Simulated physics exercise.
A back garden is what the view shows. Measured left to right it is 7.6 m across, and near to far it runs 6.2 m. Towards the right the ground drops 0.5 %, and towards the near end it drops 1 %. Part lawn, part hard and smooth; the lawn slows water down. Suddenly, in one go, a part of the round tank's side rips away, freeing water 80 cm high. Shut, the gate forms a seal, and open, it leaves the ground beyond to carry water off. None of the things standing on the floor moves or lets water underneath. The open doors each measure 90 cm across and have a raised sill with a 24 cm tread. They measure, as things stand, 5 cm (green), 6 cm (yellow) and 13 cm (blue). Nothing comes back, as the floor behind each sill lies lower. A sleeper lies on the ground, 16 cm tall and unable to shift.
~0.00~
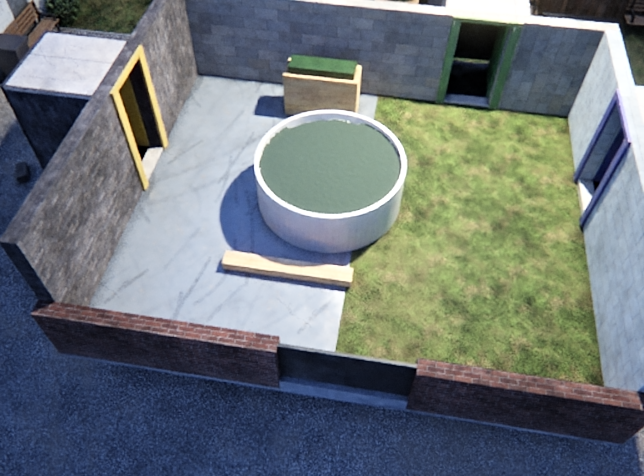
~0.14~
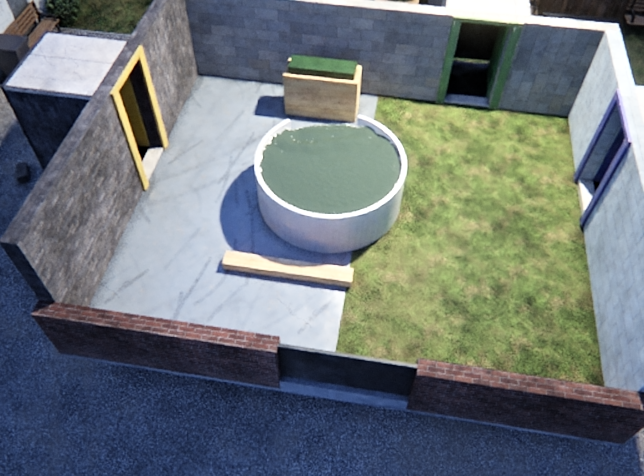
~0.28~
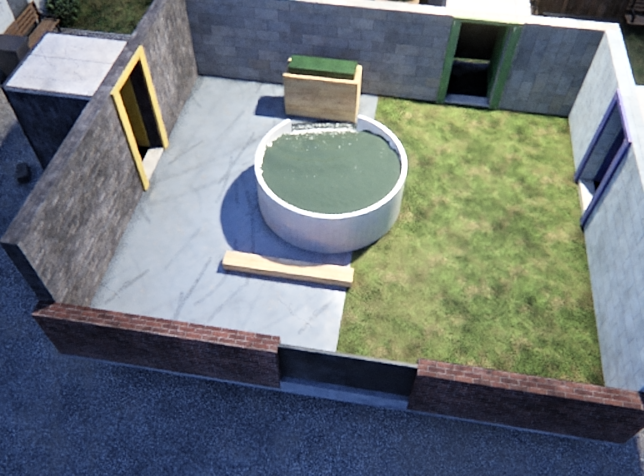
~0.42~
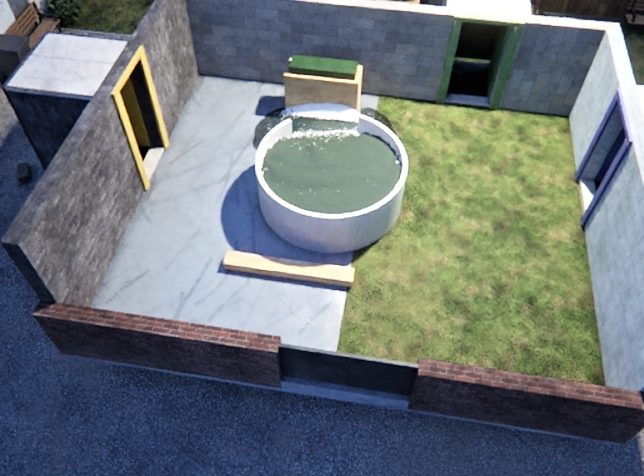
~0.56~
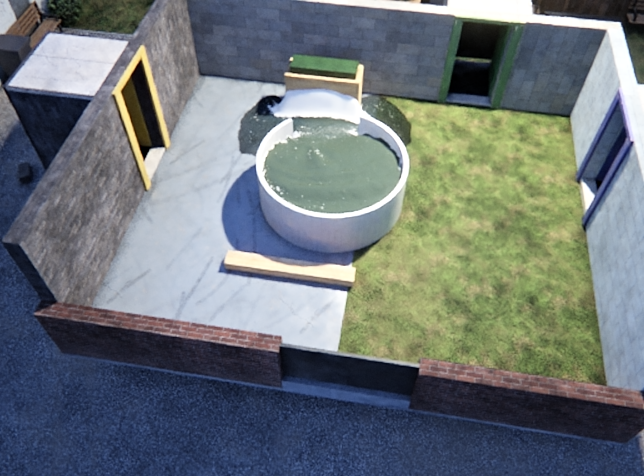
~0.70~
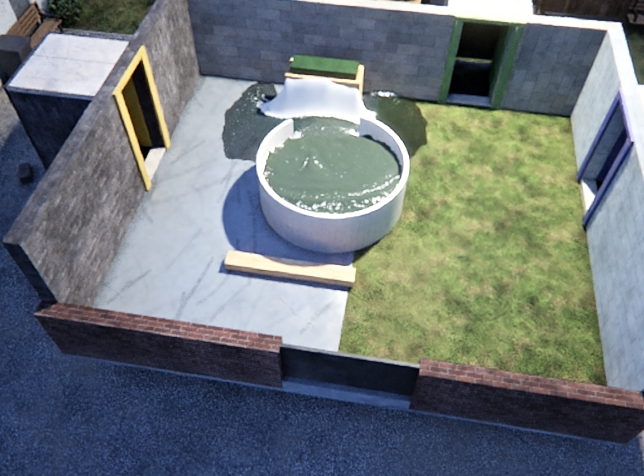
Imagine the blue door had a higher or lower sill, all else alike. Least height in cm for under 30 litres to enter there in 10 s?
Roughly 6 cm.
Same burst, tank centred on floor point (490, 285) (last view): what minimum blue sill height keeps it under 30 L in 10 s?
It should be around 8.5 cm high.
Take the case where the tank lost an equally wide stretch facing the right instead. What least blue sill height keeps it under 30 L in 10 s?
Some 21 centimetres.
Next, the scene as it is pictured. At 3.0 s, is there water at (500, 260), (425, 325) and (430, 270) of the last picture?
Untouched; untouched; untouched.
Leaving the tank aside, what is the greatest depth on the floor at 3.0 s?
30 cm.
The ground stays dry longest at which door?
Blue door.
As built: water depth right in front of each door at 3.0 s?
Reading in centimetres: Green = 10, yellow = 15, blue = 0.
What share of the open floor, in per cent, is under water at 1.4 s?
20 %.
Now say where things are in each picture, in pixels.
In the first frame, the round tank at (330, 163) is whole and still, 80 cm deep; the blue door at (601, 160) is dry.
In the second frame, the front is at a hidden place, 0.3 m from the gap on the far side; 0.3 m2 of floor is wet, 80 cm left at the back.
In the third frame, the front is at a hidden place, 0.8 m from the gap on the far side; 1.2 m2 of floor is wet, 80 cm left at the back.
In the fourth frame, the front is at (281, 111), 1.3 m from the gap on the far side; 2.3 m2 of floor is wet, 80 cm left at the back.
In the fifth frame, the gap is on the far side, the front 1.7 m out at (268, 99); the back of the round tank holds 79 cm.
In the sixth frame, the front is at (261, 85), 2.2 m from the gap on the far side; 4.8 m2 of floor is wet, 72 cm left at the back; the blue door at (604, 159), 4.7 m from the gap, is still 3.1 m from the nearest water.
After 1.4 s water covers 20 % of the floor, deepest (58 cm) near (328, 127); it has not reached the blue door.
After 3.0 s water covers 45 % of the floor, deepest (30 cm) near (326, 133); it has not reached the blue door.
After 10.0 s water covers 100 % of the floor, deepest (16 cm) near (610, 417); 8 cm at the blue door, 0 litres in over its 13 cm sill.
At the blue door as built, the water arrived by 3.7 s and peaked near 11 cm at 7.0 s.
Run again over the same 10 s with other heights there, 48 litres in over 5 cm, 9 litres over 8 cm. The limit of 30 litres is kept from about 6 cm up.
